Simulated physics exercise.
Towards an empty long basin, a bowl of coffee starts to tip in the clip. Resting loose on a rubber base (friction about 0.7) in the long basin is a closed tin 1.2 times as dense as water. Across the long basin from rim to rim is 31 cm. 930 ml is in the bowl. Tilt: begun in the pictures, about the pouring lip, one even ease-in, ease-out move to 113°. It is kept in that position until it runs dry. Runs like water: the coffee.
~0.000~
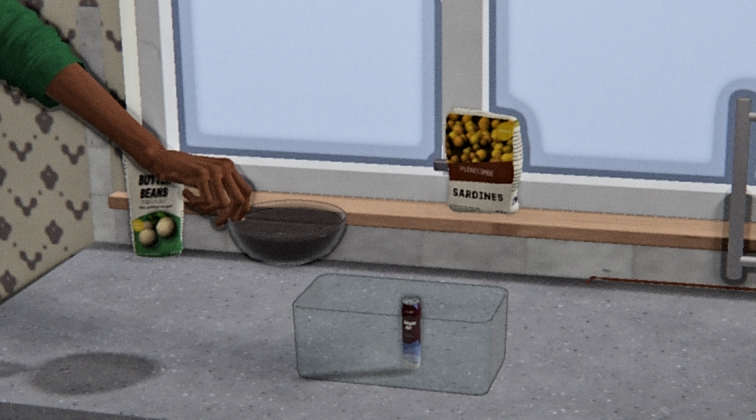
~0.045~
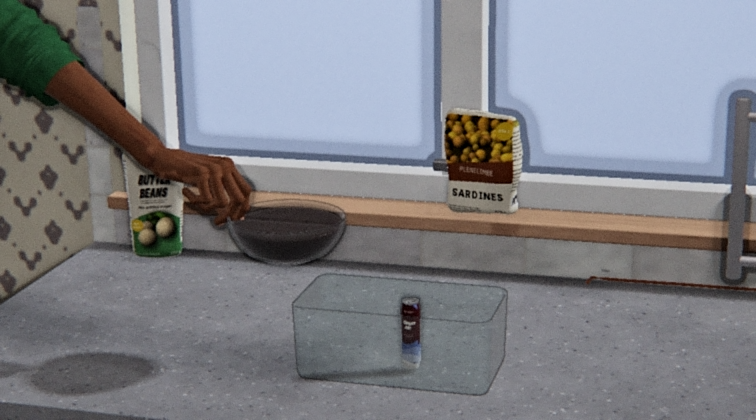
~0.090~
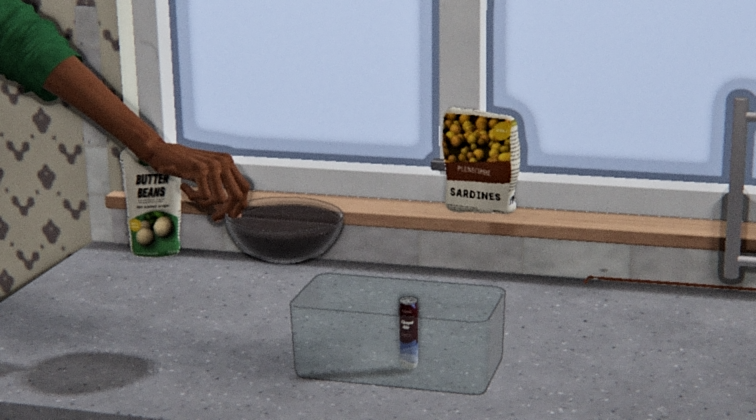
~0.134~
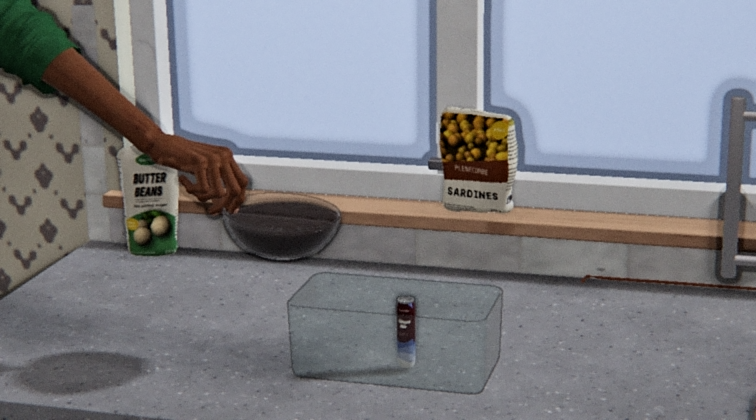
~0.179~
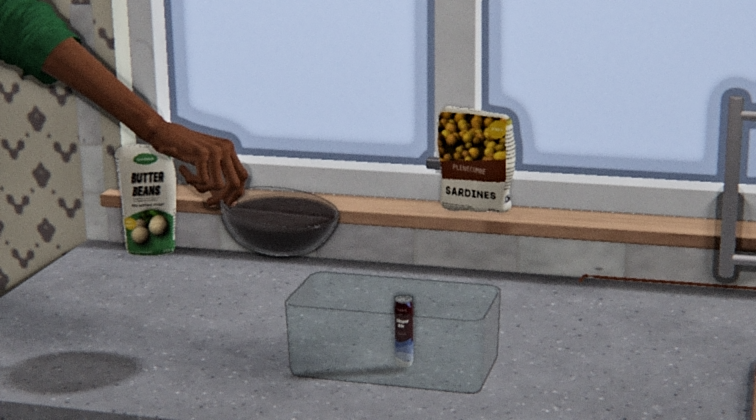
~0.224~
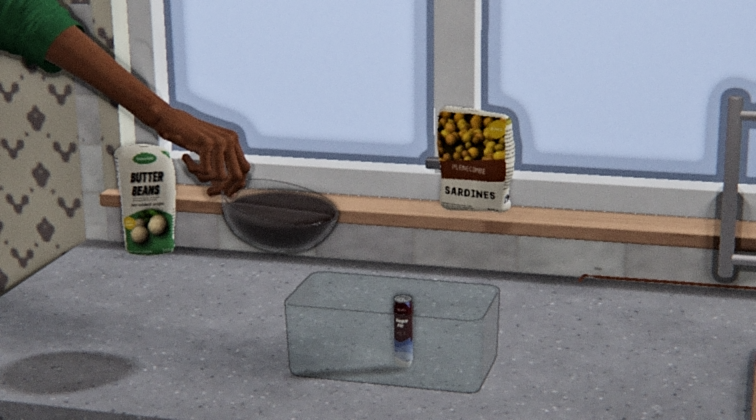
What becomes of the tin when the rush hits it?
The tin stays upright.
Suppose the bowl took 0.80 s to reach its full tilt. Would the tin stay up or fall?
The tin stays on its base.
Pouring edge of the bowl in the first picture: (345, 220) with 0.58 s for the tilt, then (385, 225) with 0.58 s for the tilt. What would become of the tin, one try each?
The tin stays vertical the first time and overturns the second time.
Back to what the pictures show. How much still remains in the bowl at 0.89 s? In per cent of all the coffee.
Around 0 in a hundred.
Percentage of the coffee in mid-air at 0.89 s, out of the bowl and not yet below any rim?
4 in a hundred, give or take.
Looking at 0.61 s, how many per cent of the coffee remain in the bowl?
Near 28 in a hundred.
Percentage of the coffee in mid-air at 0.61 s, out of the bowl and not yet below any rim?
It comes to about 52 percent.
After 0.61 s the tilt is 75° and 28 per cent is still to pour; the tin stands where it began.
After 0.89 s the tilt is 110° and 0 per cent is still to pour; the tin stands where it began.
After 1.18 s the tilt is 113° and 0 per cent is still to pour; the tin stands where it began.
After 1.50 s the tilt is 113° and 0 per cent is still to pour; the tin stands where it began.
In the end the tin stands where it began.
